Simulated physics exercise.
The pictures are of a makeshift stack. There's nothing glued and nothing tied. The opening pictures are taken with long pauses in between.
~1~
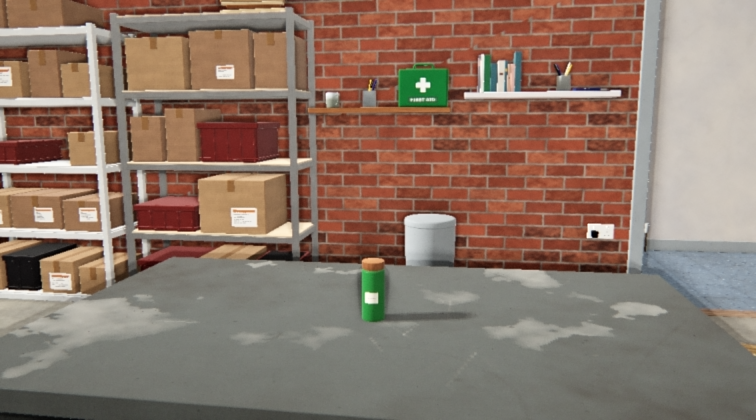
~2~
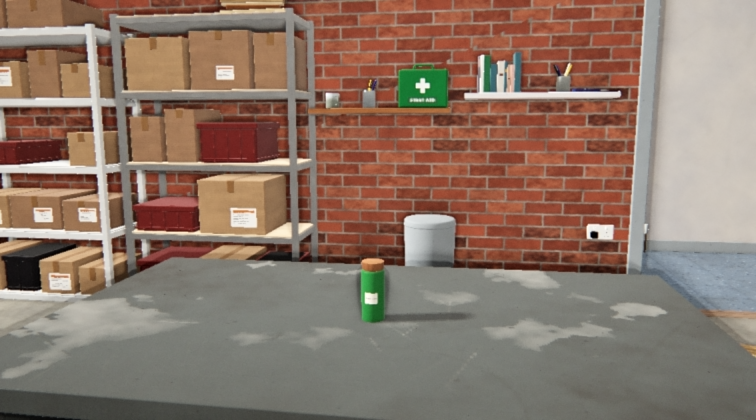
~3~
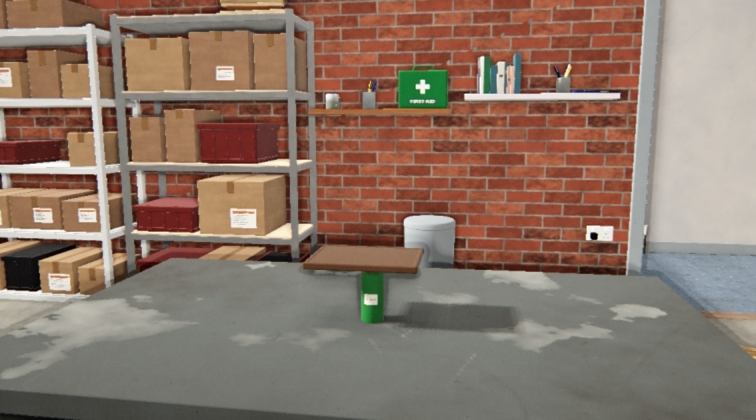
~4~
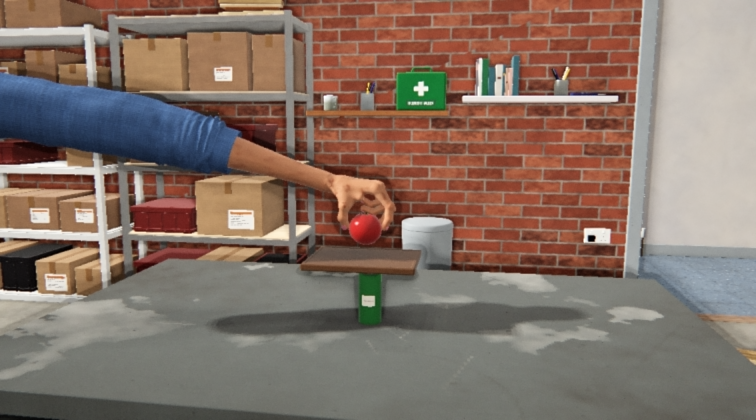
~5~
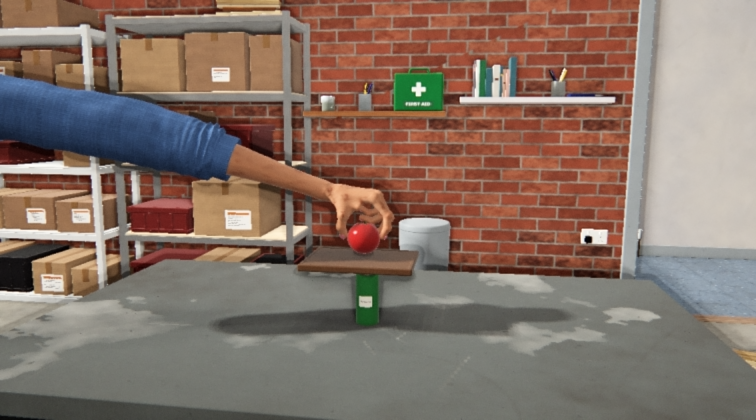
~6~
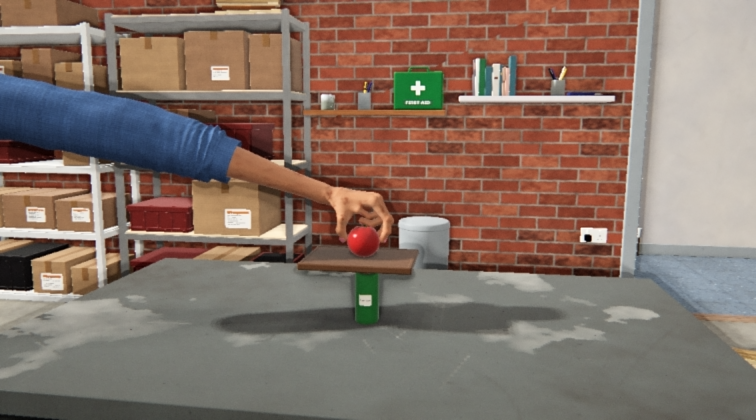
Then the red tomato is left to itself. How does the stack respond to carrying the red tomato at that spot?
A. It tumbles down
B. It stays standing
The answer is B.
Then, 0.40 s on from there, no change.
Then, 1.10 s on from there, red tomato resting near (363, 241).
In the end, all 3 unmoved. At the end, from the last picture's camera, red tomato near (363, 241). The stack keeps its balance.
